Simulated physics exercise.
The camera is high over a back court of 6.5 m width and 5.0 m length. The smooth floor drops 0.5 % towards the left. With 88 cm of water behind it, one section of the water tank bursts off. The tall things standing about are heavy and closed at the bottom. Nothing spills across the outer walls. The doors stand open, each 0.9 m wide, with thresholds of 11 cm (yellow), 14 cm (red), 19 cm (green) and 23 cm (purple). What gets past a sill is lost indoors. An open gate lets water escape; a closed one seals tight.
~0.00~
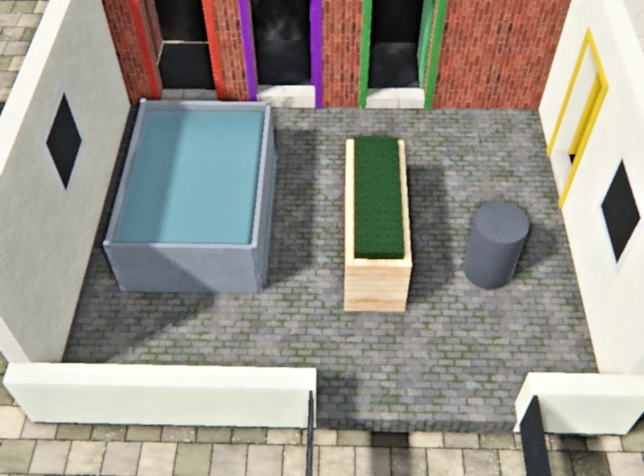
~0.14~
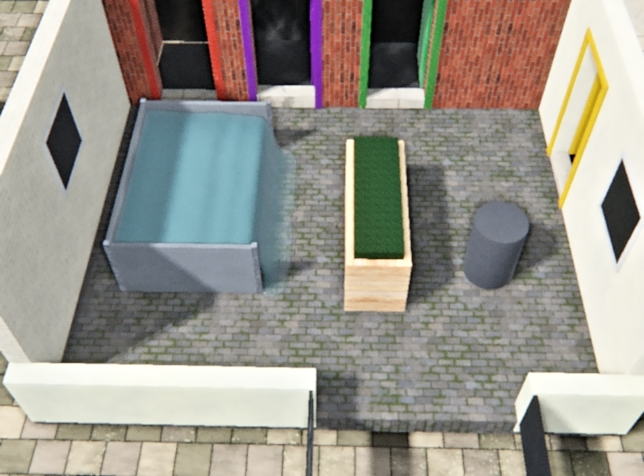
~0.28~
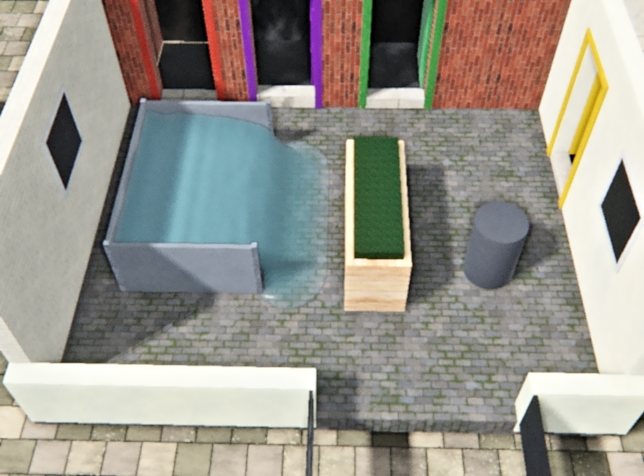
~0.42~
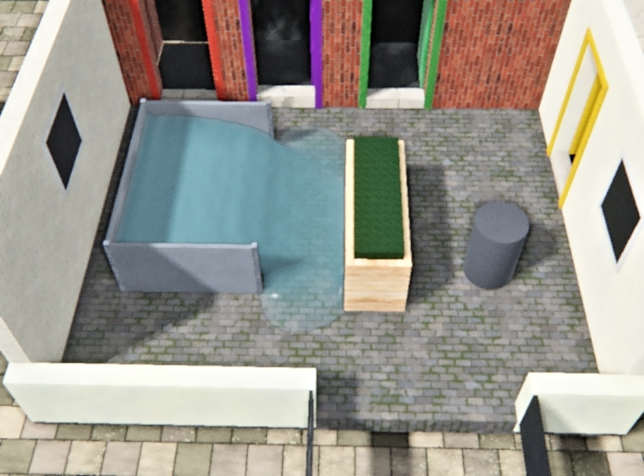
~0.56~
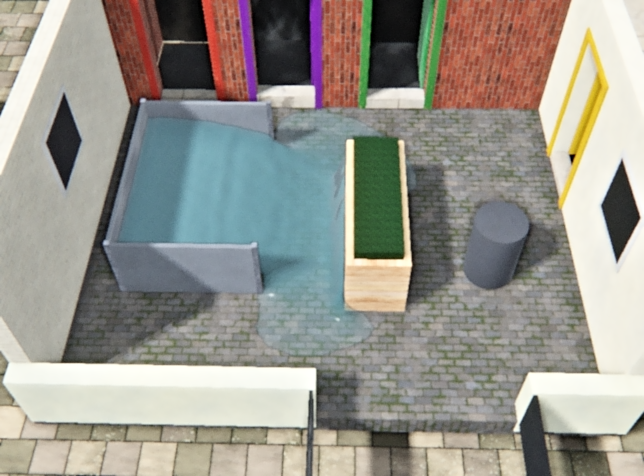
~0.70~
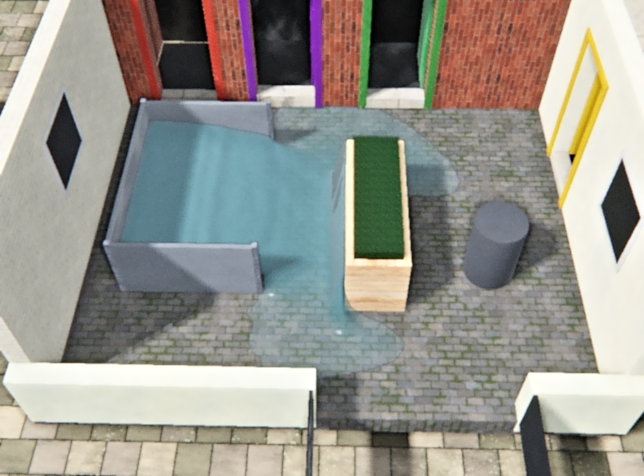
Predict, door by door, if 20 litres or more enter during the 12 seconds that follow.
The water let in: At the yellow door it passes the limit; at the red door it stays under the limit; at the green door it exceeds the limit; at the purple door it keeps below the limit.
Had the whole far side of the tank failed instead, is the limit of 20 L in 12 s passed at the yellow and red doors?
Then: Yellow above, red past it.
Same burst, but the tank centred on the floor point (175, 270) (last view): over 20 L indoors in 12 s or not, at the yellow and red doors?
Against that limit: Yellow under, red not over.
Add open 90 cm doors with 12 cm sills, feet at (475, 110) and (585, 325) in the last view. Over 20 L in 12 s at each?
In that order: Past it, below.
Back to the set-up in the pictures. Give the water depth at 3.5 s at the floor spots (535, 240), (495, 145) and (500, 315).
Roughly 7, 21 and 3 cm, in turn.
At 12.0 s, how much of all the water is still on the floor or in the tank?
Roughly 66 in a hundred.
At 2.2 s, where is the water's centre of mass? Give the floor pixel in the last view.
Around (304, 217).
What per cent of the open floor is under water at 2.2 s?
About 55 per cent.
After 1.4 s water covers 45 % of the floor and is deepest (57 cm) near (333, 229); yellow door 14 cm at the sill, 7 L in, red door not reached, green door 25 cm at the sill, 0 L in, purple door 4 cm at the sill, 0 L in.
After 2.2 s water covers 55 % of the floor and is deepest (48 cm) near (520, 114); yellow door 20 cm at the sill, 25 L in, red door not reached, green door 28 cm at the sill, 52 L in, purple door 18 cm at the sill, 0 L in.
After 3.5 s water covers 85 % of the floor and is deepest (26 cm) near (523, 131); yellow door 17 cm at the sill, 52 L in, red door 3 cm at the sill, 0 L in, green door 15 cm at the sill, 73 L in, purple door 13 cm at the sill, 7 L in.
After 7.0 s water covers 95 % of the floor and is deepest (17 cm) near (255, 112); yellow door 12 cm at the sill, 73 L in, red door 13 cm at the sill, 1 L in, green door 11 cm at the sill, 74 L in, purple door 12 cm at the sill, 7 L in.
After 12.0 s water covers 95 % of the floor and is deepest (12 cm) near (130, 111); yellow door 8 cm at the sill, 74 L in, red door 10 cm at the sill, 2 L in, green door 7 cm at the sill, 74 L in, purple door 9 cm at the sill, 7 L in.
